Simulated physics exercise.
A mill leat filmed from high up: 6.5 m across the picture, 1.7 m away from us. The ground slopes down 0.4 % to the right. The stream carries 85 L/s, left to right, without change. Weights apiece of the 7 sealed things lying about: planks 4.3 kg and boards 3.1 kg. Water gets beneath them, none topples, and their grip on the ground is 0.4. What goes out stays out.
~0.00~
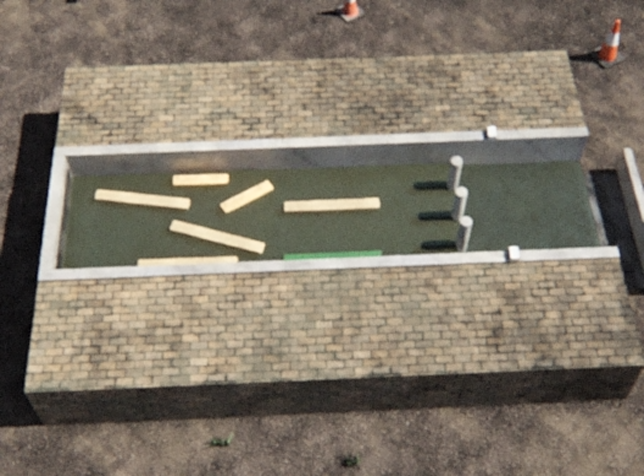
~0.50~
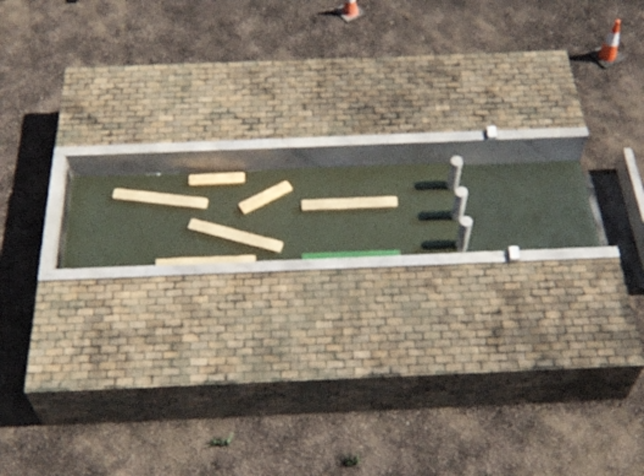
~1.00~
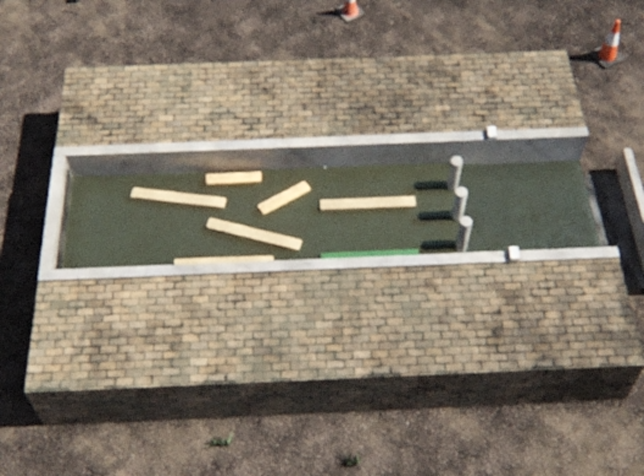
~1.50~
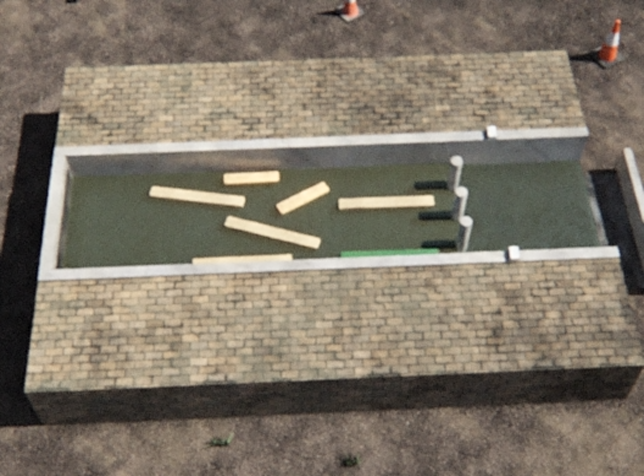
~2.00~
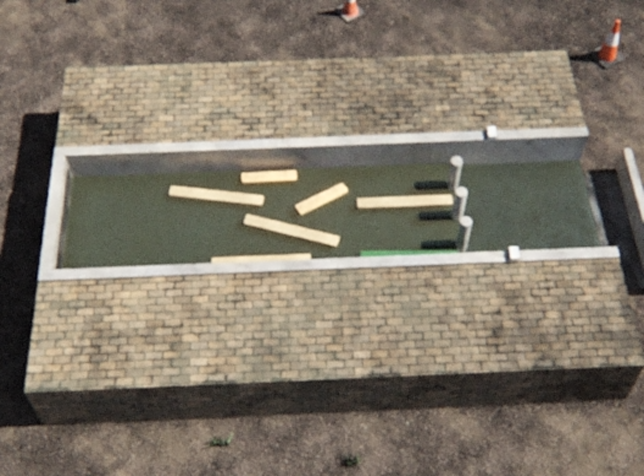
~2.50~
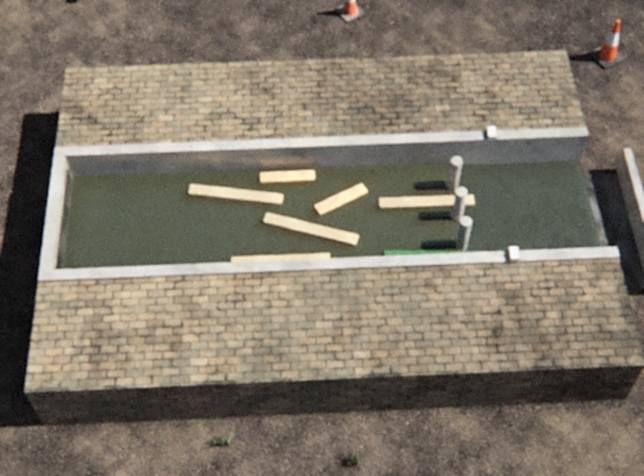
A long, brick-topped channel of dark green water lies across bare brown ground, seen from high above, with two orange and white cones beyond it. Pale wooden planks float in its left and middle parts, a green one lies along the near wall, and three light posts stand towards the right. The planks drift steadily rightward together, the foremost pale one passing among the posts, while the camera stays still.
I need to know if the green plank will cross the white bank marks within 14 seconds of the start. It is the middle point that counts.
Green plank passes.
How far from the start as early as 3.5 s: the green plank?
Roughly 200 cm by then.
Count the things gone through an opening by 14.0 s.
By then 7.
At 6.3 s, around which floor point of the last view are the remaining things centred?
At about (454, 213).
After 3.5 s the green plank is near (505, 251), 2.1 m from its start, afloat; 2 of 7 are over the mark; 7 afloat.
After 6.3 s the green plank has gone out; 3 of 7 are over the mark; 5 afloat.
After 10.0 s the green plank has gone out; 7 of 7 are over the mark; 1 afloat.
After 14.0 s the green plank has gone out; 7 of 7 are over the mark; 0 afloat.
